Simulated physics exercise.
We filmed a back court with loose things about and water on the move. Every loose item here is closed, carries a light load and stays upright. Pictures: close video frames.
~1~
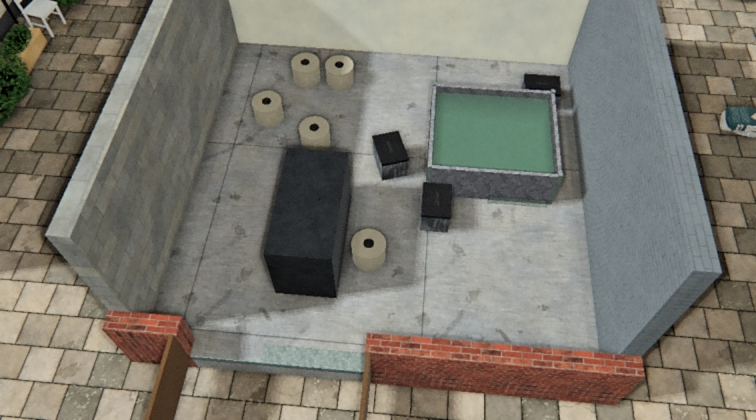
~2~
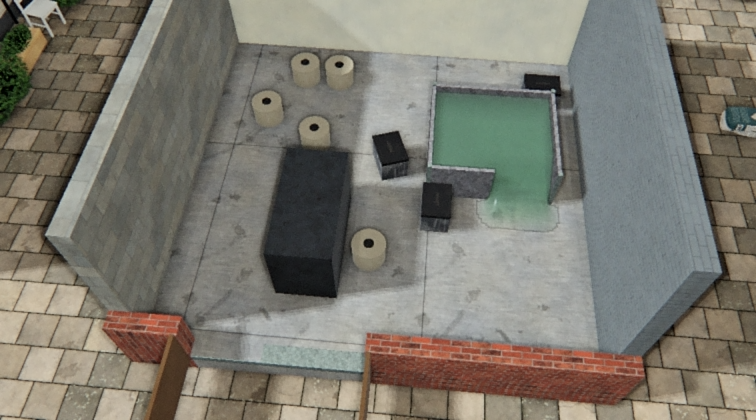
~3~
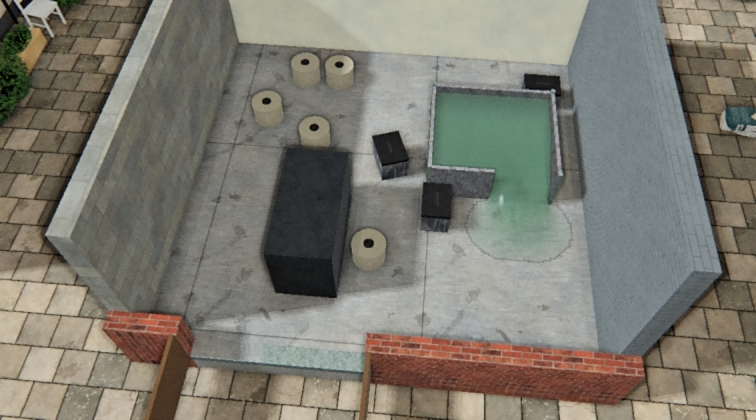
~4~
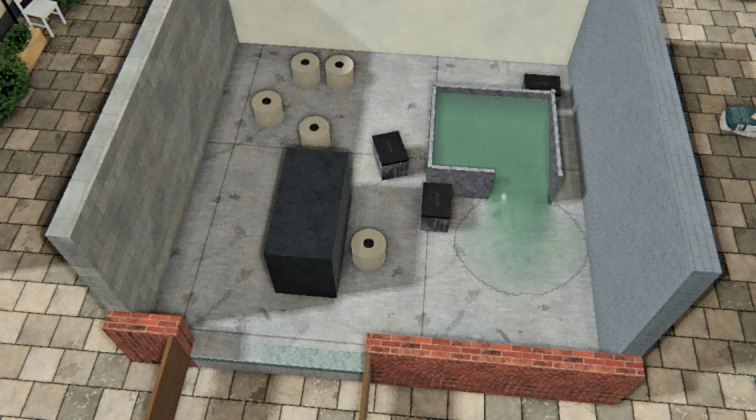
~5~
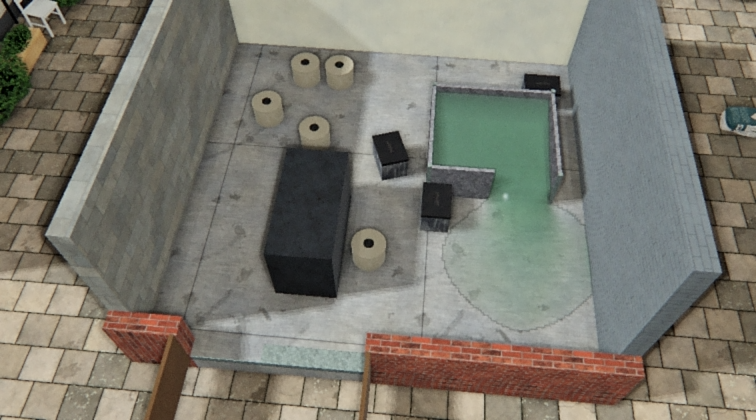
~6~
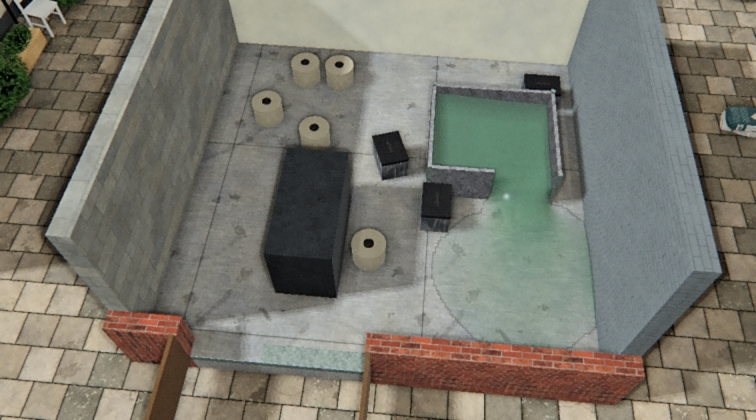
A walled back court with a grey concrete floor and low red brick at the front is seen from high above by a still camera. Five beige drums stand around a large black block, with two small dark boxes beside a stone-edged pool of green water at right. Part of the pool's front wall disappears and pale green water pours out, spreading forward in a widening round sheet, while the objects stay put.
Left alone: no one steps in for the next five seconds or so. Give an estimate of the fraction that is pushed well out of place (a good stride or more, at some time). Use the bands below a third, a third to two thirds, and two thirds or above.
It falls below a third.
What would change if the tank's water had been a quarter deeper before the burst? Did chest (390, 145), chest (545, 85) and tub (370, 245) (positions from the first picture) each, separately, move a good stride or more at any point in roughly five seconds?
Going through them, I'd say got there, then never got there, then got there.
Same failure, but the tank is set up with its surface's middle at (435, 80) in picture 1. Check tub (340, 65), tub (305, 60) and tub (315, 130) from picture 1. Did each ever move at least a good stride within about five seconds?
The three, one by one: Short of that, short of that and short of that.
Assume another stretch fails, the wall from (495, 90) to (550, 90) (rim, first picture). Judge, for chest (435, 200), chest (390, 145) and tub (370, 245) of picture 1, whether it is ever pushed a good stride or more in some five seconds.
The first: Fell short; the second: Fell short; the third: Fell short.
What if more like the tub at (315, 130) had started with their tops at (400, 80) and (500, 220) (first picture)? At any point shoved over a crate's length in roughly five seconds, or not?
Fell short, went the distance.
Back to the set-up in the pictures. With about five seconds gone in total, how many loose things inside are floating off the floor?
That comes out at 1.
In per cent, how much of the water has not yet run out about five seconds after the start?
My figure is 94 per cent.
A moment on, 0 of 8 are well off their spots; 0 afloat.
Next, 0 of 8 are well off their spots; 0 afloat.
Later, 1 of 8 are well off their spots; 0 afloat.
In the end, 1 of 8 are well off their spots, and 1 have been at some point; 1 afloat.
